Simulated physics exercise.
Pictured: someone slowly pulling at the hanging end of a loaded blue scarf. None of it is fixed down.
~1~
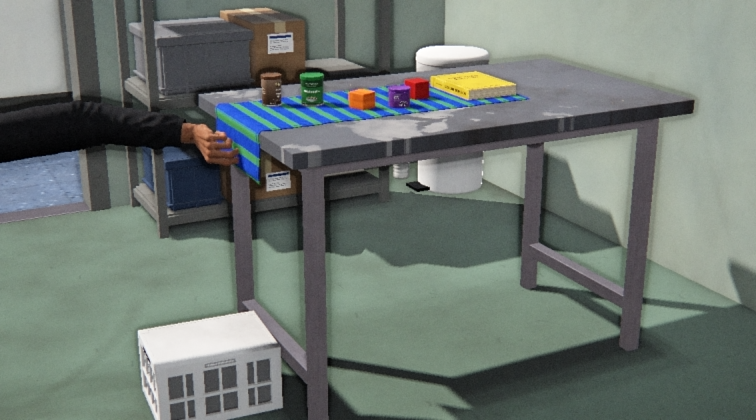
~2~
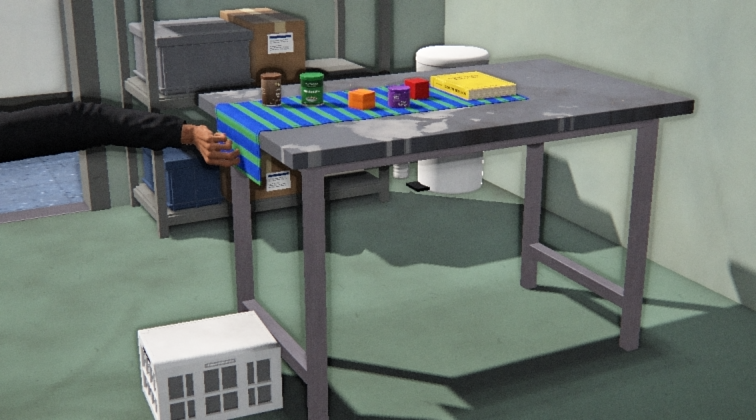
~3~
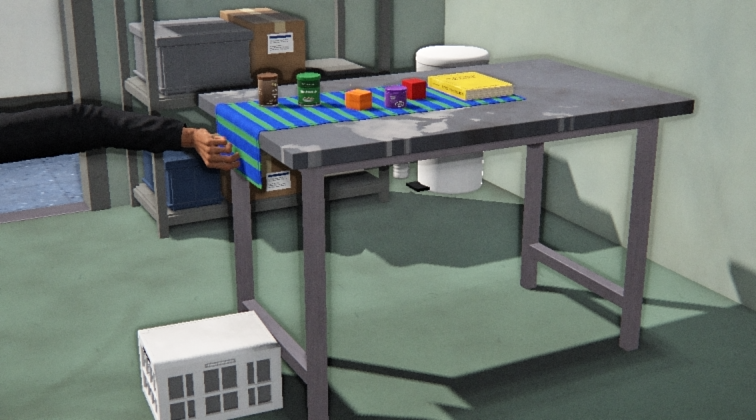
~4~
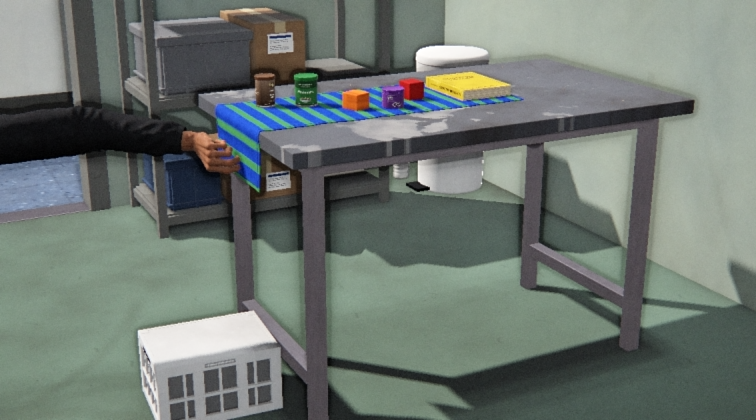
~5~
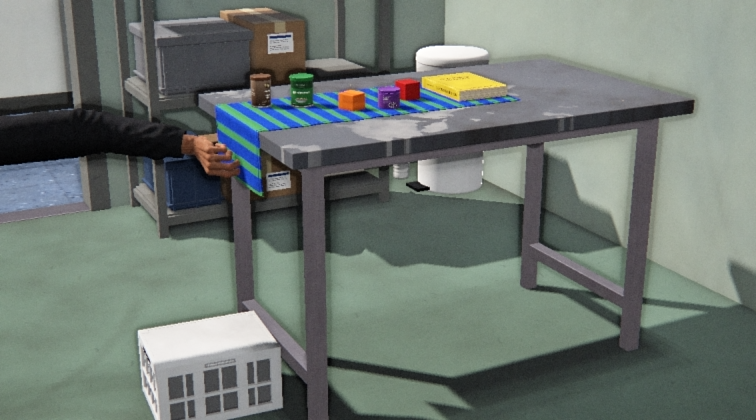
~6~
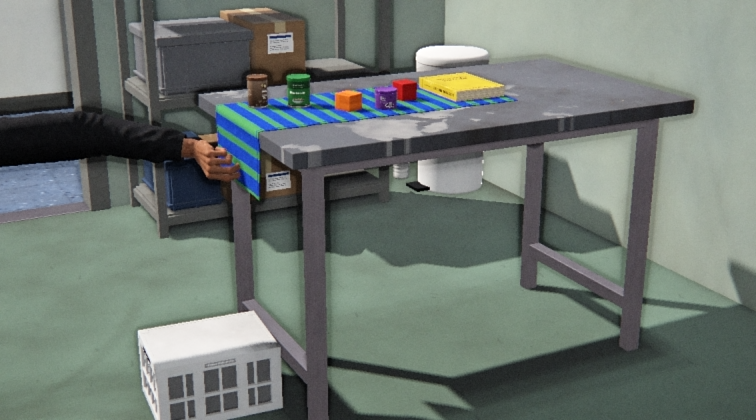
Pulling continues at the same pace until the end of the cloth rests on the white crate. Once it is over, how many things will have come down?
By then four will have come down.
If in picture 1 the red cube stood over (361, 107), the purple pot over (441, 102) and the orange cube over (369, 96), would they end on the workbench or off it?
The red cube is carried off; the purple pot does not fall; the orange cube drops off.
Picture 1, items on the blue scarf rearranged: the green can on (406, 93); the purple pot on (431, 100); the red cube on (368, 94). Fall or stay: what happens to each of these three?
Final state: The green can is still in place, the purple pot is still in place, the red cube is no longer up.
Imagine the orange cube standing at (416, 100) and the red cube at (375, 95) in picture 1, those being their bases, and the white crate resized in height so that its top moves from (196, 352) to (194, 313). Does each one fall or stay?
As for the orange cube, it stays in place; as for the red cube, it stays in place.
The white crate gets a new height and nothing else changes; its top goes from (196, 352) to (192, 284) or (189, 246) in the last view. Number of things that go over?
2 and 1.
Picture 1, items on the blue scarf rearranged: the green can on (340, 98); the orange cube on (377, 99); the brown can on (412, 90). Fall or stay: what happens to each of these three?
My call: The green can takes a tumble; the orange cube takes a tumble; the brown can hangs on.
A little later, hem near (240, 261); brown can and green can gone.
Next, hem near (240, 308); brown can, green can and orange cube gone.
When it is over, hem on the crate; brown can, green can, orange cube and purple pot gone. It carries off four.
